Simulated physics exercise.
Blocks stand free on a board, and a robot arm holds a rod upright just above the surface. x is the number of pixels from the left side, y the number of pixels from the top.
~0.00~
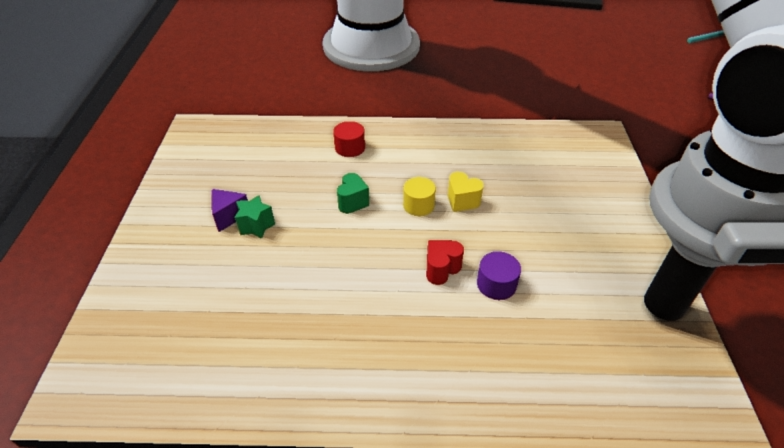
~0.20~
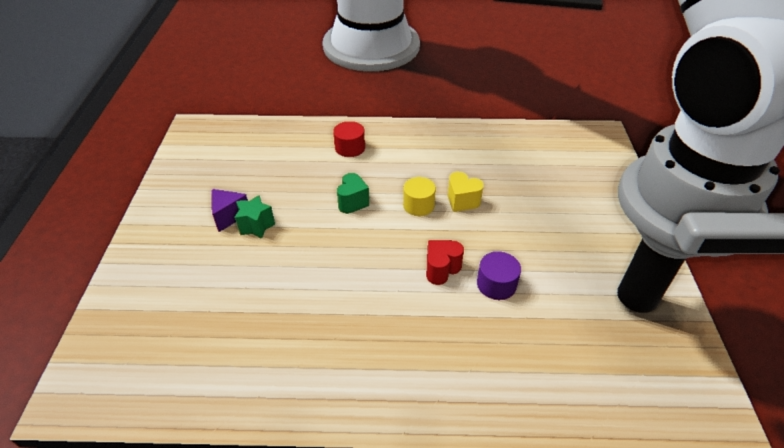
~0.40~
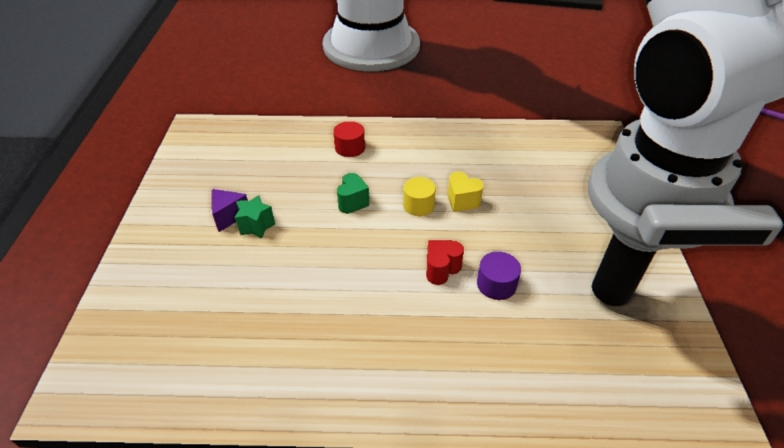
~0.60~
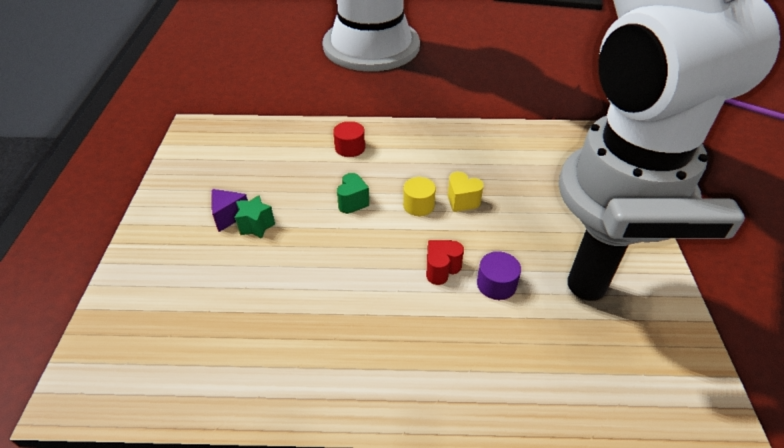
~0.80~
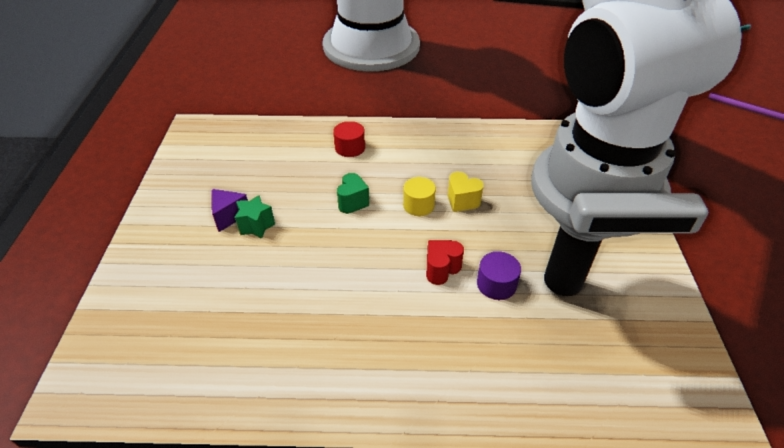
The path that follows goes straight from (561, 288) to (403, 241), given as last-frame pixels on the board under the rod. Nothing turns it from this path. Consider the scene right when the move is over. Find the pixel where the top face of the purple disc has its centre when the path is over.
Near (464, 270).
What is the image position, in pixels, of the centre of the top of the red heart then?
If I read the scene right, the answer is (407, 252).
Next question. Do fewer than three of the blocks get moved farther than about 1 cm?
Yes - that is the case.
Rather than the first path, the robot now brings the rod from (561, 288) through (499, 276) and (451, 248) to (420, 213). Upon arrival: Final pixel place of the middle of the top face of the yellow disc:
If I read the scene right, the answer is (410, 173).
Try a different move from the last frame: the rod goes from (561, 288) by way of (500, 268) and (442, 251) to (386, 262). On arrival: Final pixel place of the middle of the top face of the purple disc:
The centre of its top will be at (467, 269).
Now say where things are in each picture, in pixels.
In the first picture, tip of the rod at (664, 305), middles of tops, yellow disc at (420, 187), red heart at (443, 251), purple disc at (501, 266).
In the second picture, rod at (637, 297), nothing pushed.
In the third picture, rod at (611, 291), nothing pushed.
In the fourth picture, rod at (587, 286), nothing pushed.
In the fifth picture, rod at (563, 281), yellow disc at (420, 187), red heart at (443, 251), purple disc at (501, 266).
On the path given first. One third of the way, rod at (507, 264); purple disc at (477, 266).
Two thirds of the way, rod at (453, 248); red heart at (422, 252), turned 35° anticlockwise; purple disc at (464, 270).
At the end, rod at (403, 234); yellow disc unmoved; red heart at (407, 252), turned 95° anticlockwise; purple disc at (464, 270).
